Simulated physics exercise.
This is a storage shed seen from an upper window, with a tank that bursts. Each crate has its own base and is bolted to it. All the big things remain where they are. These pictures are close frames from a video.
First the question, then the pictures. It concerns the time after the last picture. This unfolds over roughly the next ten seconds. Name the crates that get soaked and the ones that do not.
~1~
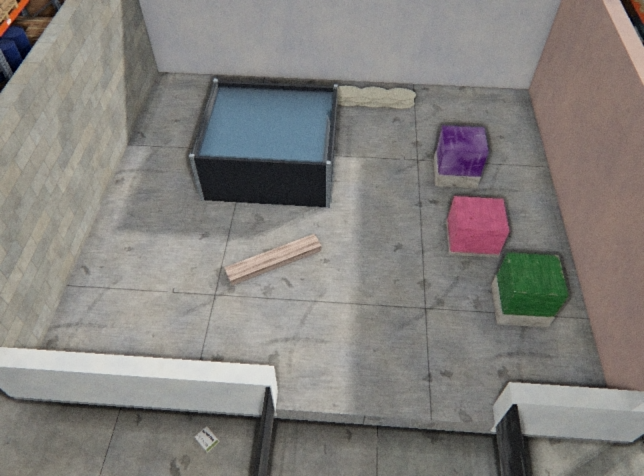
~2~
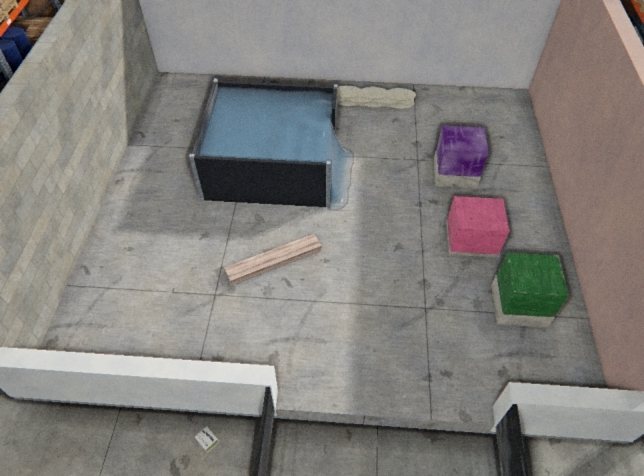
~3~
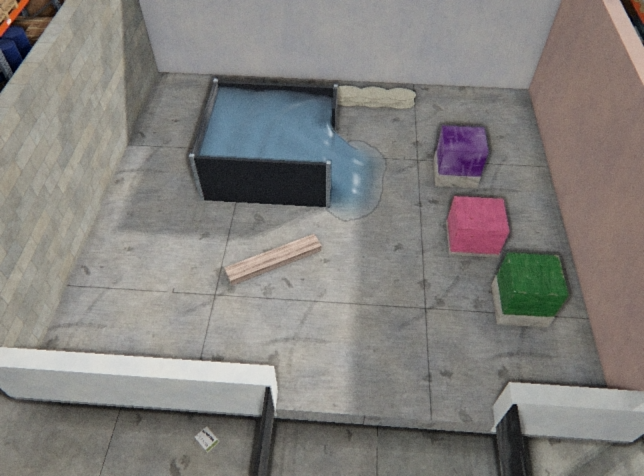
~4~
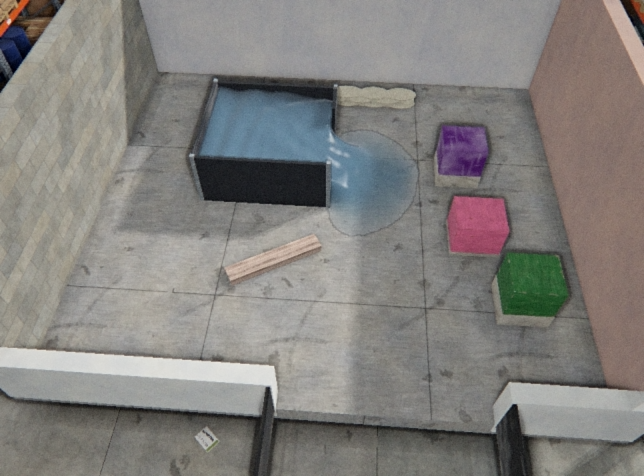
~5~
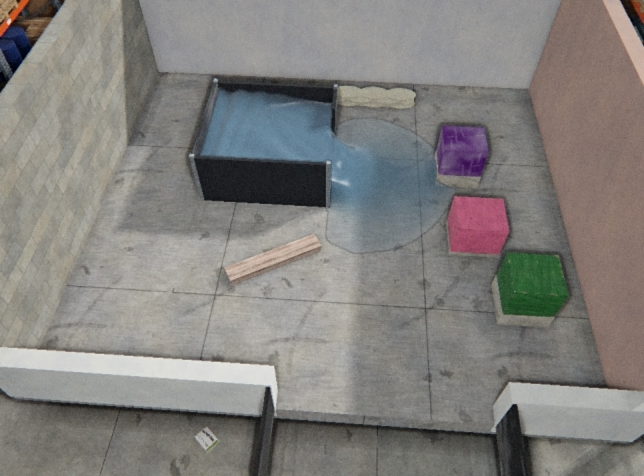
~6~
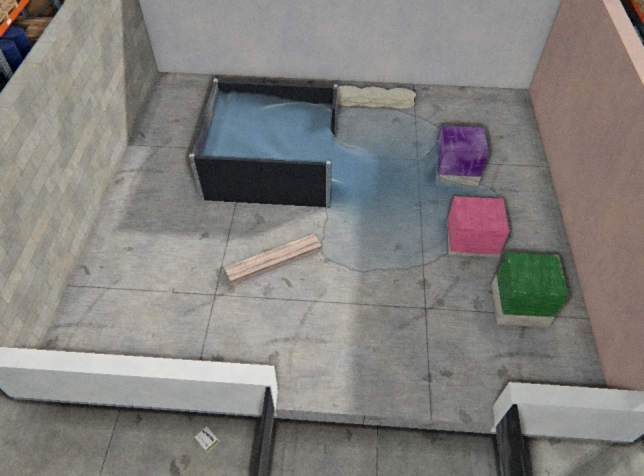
The pink crate gets soaked; the green crate does not get soaked; the purple crate gets soaked.
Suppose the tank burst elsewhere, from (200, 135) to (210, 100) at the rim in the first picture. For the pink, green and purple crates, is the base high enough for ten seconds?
My reading: Pink gets wet; green is spared; purple remains dry.
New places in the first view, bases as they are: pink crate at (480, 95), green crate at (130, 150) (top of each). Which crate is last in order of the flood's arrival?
Answer: The one in green.
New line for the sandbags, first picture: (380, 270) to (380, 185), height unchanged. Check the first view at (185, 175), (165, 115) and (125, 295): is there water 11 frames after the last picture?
The spots turn out unflooded, unflooded and unflooded, in that sequence.
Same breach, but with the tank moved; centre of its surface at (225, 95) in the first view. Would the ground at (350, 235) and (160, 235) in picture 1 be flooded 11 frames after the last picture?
The first spot is wetted, while the second is not reached.
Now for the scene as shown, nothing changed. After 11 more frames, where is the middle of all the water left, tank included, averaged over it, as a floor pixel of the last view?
That puts it at around (387, 181).
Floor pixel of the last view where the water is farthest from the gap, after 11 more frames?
I'd put it around (610, 414).
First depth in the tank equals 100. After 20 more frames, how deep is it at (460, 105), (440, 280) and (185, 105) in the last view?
In order: Roughly 25, 8 and 0 in a hundred.
A moment on, water covers 30 % of the floor; the pink crate water round its plinth, the green crate water round its plinth, the purple crate water round its plinth.
Next, water covers 40 % of the floor; the pink crate water round its plinth, the green crate water round its plinth, the purple crate water round its plinth.
Then, water covers 50 % of the floor; the pink crate water round its plinth, the green crate water round its plinth, the purple crate water round its plinth.
Later, water covers 65 % of the floor; the pink crate water round its plinth, the green crate water round its plinth, the purple crate water round its plinth.
In the end, water covers 90 % of the floor; the pink crate was topped, the green crate stayed above the water, the purple crate was topped.
